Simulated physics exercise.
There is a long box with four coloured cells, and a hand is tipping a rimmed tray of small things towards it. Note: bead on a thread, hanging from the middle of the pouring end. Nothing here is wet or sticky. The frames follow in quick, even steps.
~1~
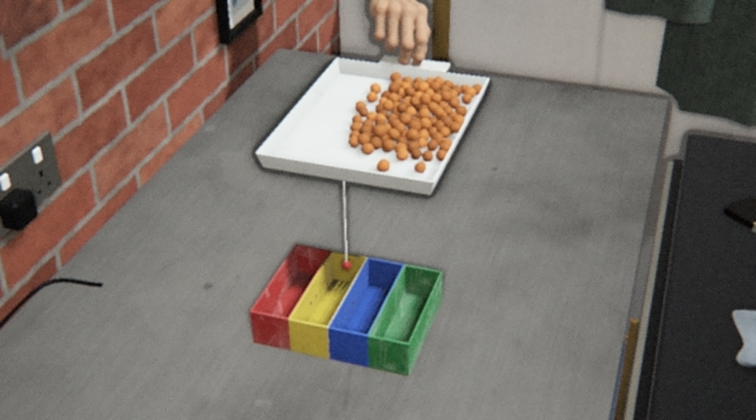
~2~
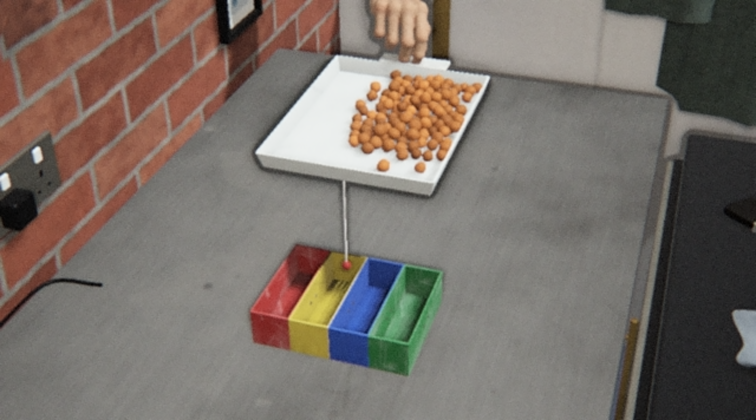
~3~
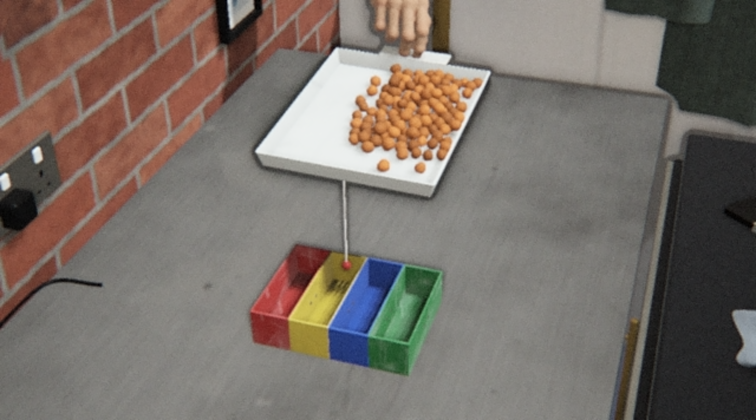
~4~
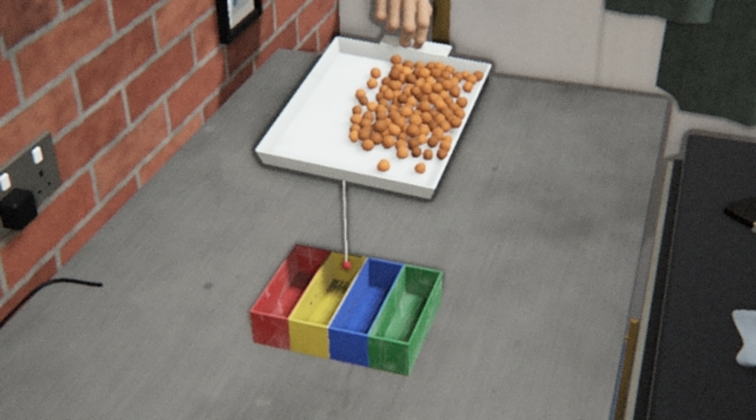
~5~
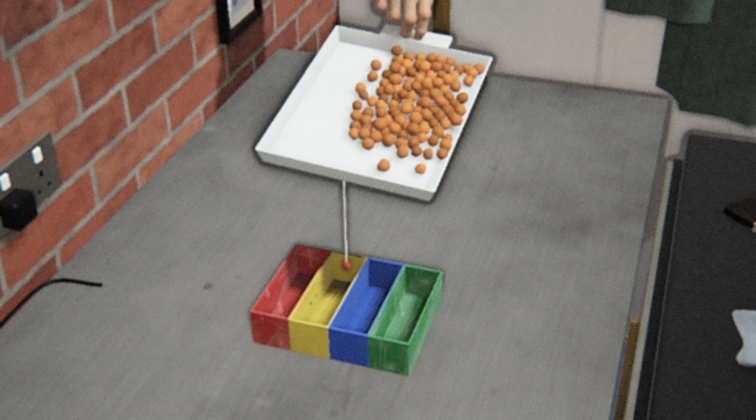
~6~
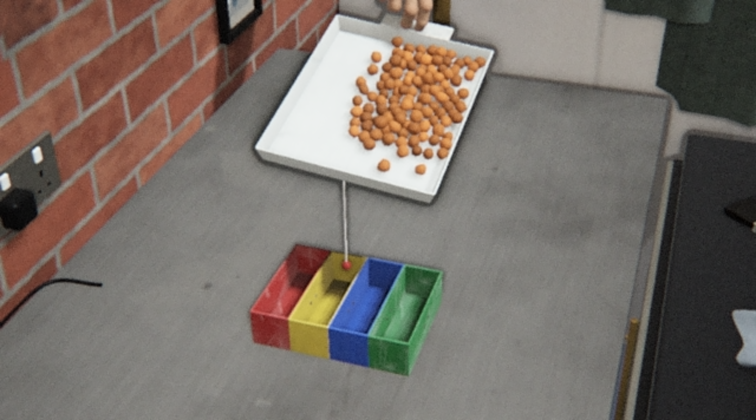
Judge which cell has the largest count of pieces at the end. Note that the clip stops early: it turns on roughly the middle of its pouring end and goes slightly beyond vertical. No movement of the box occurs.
Largest count: Green.
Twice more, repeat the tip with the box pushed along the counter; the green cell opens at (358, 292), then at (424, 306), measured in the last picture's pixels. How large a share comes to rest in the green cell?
You'd get 10 in a hundred first and 30 in a hundred after that.
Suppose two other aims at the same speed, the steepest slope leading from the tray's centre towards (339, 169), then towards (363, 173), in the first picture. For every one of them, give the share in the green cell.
0 per cent, then 30 per cent.
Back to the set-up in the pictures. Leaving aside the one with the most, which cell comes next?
It's that blue cell that ends up second.
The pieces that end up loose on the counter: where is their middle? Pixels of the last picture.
Roughly pixel (468, 344).
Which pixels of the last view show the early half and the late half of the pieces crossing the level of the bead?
(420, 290), then (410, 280).
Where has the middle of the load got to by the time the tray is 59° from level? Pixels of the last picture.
Near the pixel (416, 139).
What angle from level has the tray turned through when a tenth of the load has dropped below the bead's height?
About 80° of tilt.
Soon, tray tipped steeply; nearly all on the tray; a stray few in the green cell; a stray few in the blue cell; a small part falling or outside the box.
A while on, tray tipped right over; most on the tray; a stray few in the green cell; a stray few in the yellow cell; a small part falling or outside the box.
Towards the end, tray tipped past a quarter turn; about a third in the green cell; about a quarter in the blue cell; a stray few in the yellow cell; about half falling or outside the box.
Finally, tray tipped past a quarter turn; about a third in the green cell; about a quarter in the blue cell; a stray few in the yellow cell; none in the red cell; about half outside the box.
